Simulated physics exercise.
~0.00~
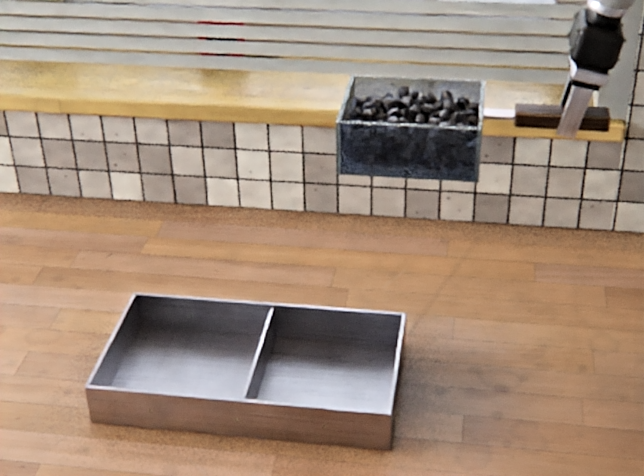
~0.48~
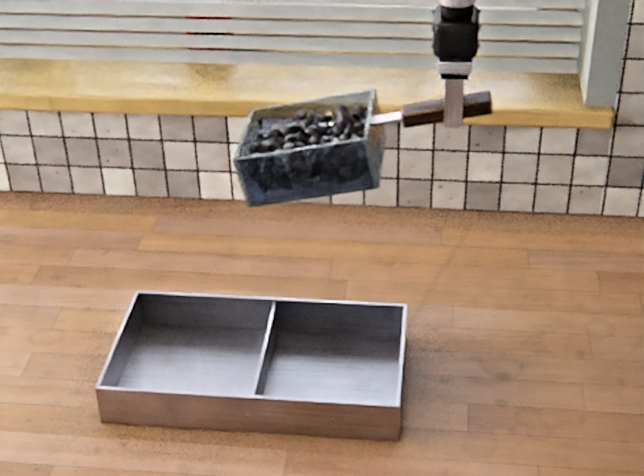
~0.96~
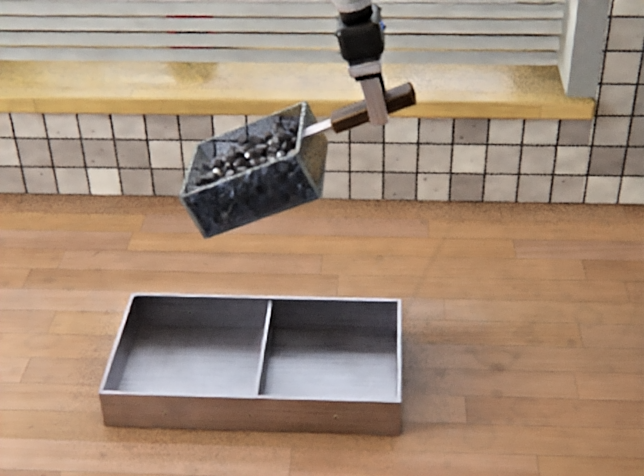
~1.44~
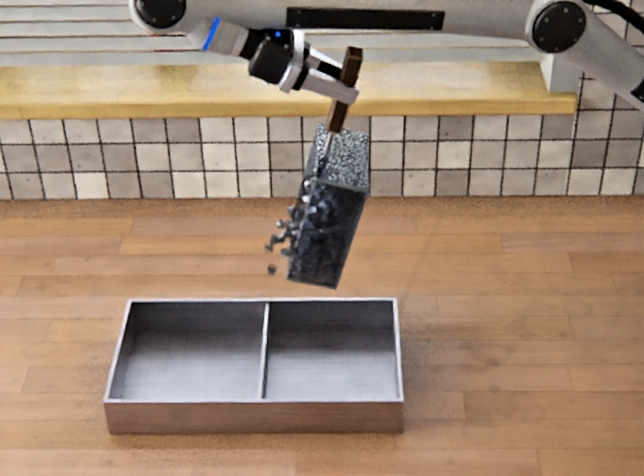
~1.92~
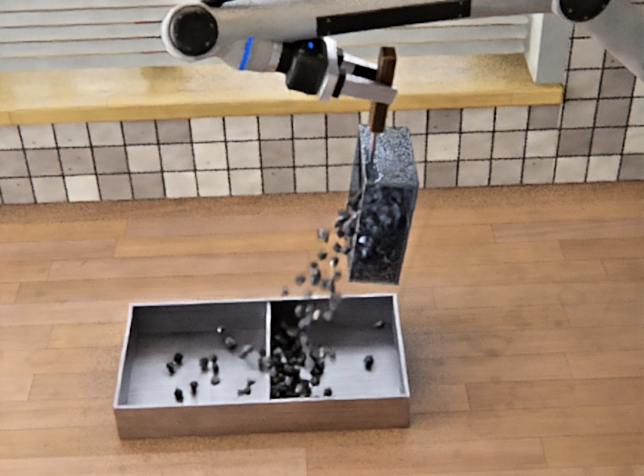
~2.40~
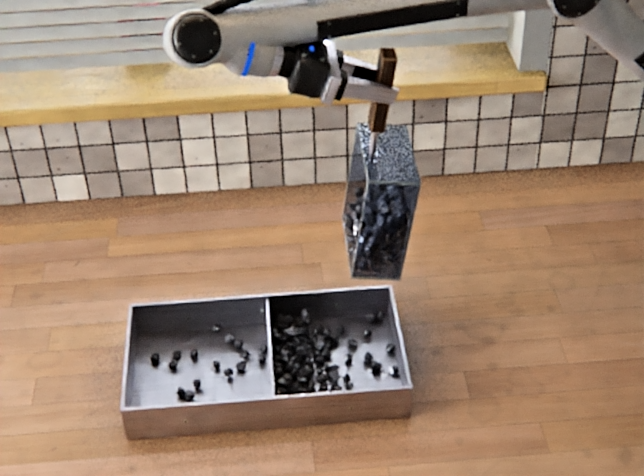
A robot arm carried a clear box of dark pebbles left over a divided grey tray, tipped it steeply and shifted right as pebbles spilled out, leaving most of the fallen ones in the right compartment, a few in the left and many still in the box.
